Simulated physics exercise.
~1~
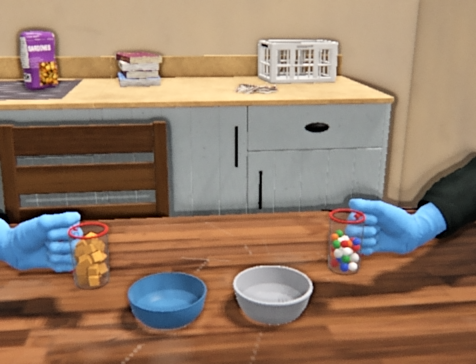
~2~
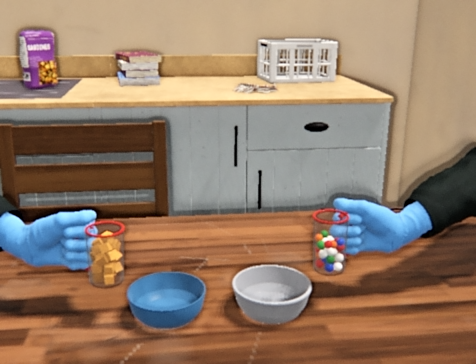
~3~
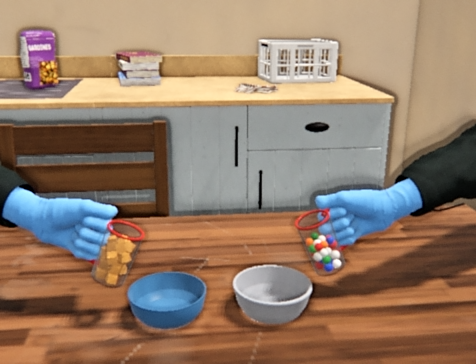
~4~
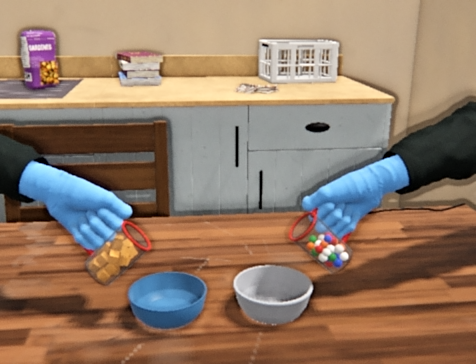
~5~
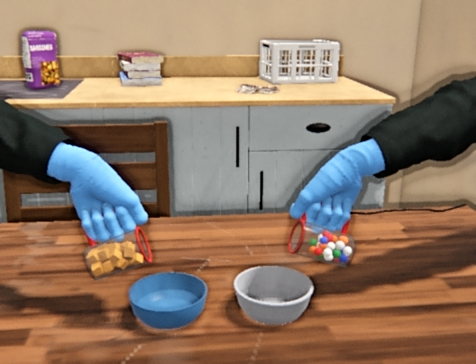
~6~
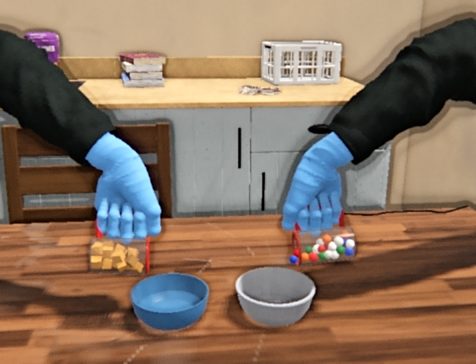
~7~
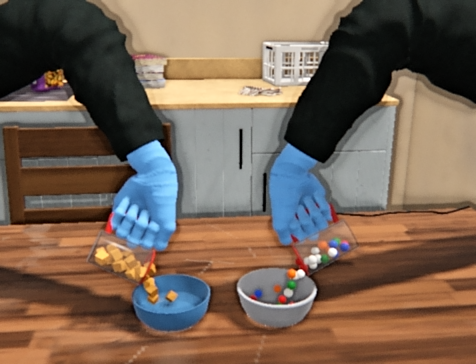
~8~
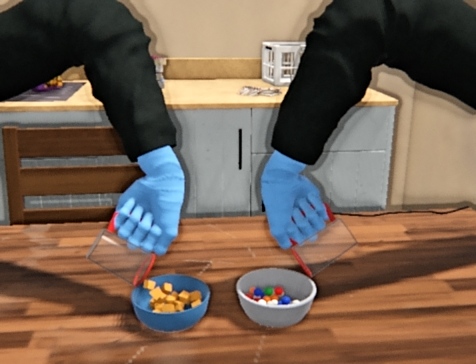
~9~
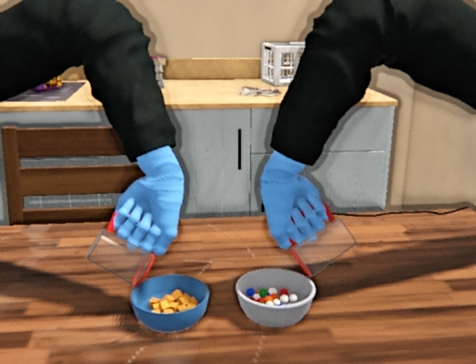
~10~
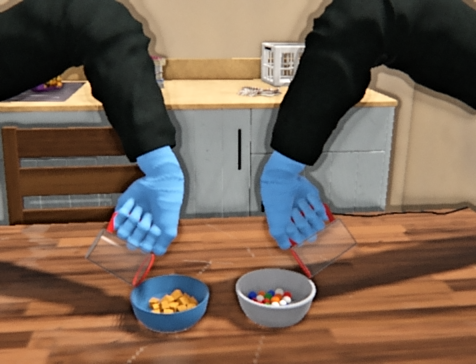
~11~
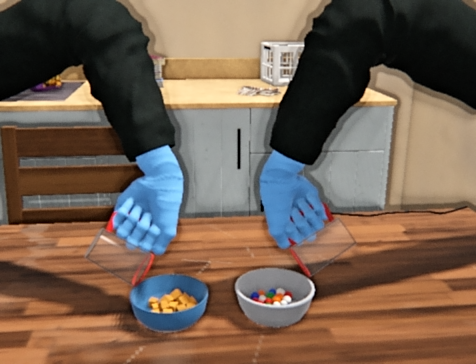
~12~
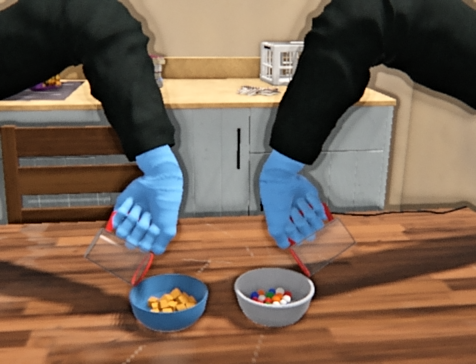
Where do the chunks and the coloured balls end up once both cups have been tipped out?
All of the golden-brown chunks end up in the blue bowl on the left, and all of the coloured balls end up in the grey bowl on the right, with none on the table.
